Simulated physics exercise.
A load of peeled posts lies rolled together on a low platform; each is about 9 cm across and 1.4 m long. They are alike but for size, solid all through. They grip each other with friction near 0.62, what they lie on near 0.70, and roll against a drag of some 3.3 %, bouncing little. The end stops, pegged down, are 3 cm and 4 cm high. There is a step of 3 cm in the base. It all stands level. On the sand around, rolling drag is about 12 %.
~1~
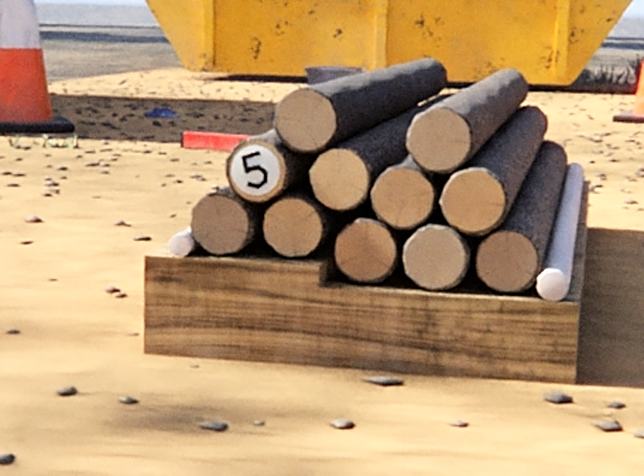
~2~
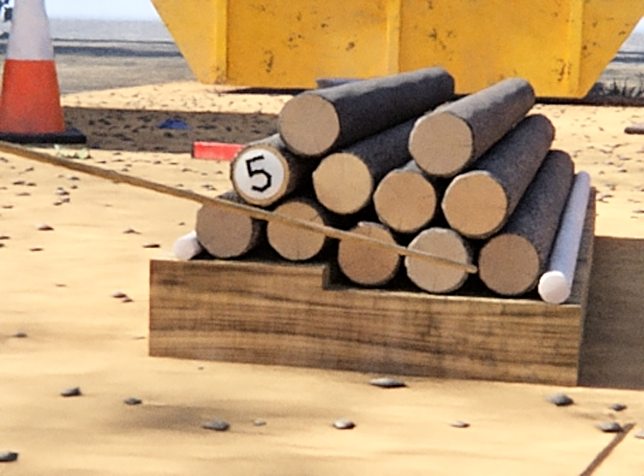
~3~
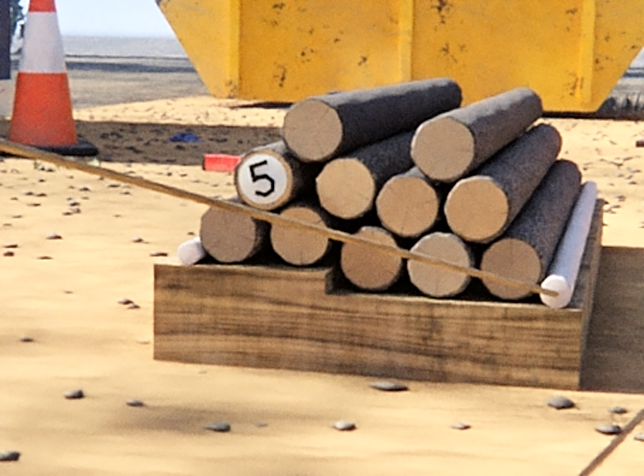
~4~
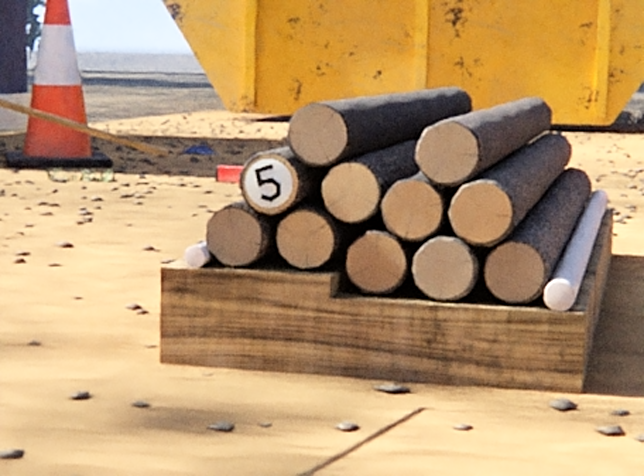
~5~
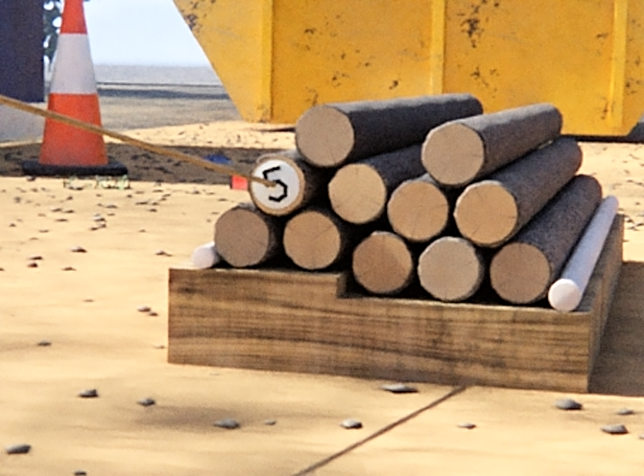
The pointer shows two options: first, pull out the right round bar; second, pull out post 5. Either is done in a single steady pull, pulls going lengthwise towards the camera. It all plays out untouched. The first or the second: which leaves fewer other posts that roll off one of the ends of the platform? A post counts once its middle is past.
The second is the gentler one.
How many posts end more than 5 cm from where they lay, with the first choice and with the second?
With the first 8, with the second 1.
First choice, 1.90 s in, 2 now displaced over 5 cm; not one off the ends of the platform; the one last seen at (454, 155) 4.1 cm right and 0.9 cm down.
First choice, at rest by 3.5 s, 8 moved over 5 cm; 3 off the right end of the platform; the one last seen at (454, 155) 23 cm right and 18 cm down; top of the pile 30 cm high, from 37 cm.
Second choice, 1.74 s in, 1 now displaced over 5 cm; not one off the ends of the platform; the one last seen at (324, 137) 10 cm left and 5 cm down.
Second choice, at rest by 2.5 s, 1 moved over 5 cm; 1 off the left end of the platform; the one last seen at (324, 137) rolled far off to the left; top of the pile 35 cm high, from 37 cm.
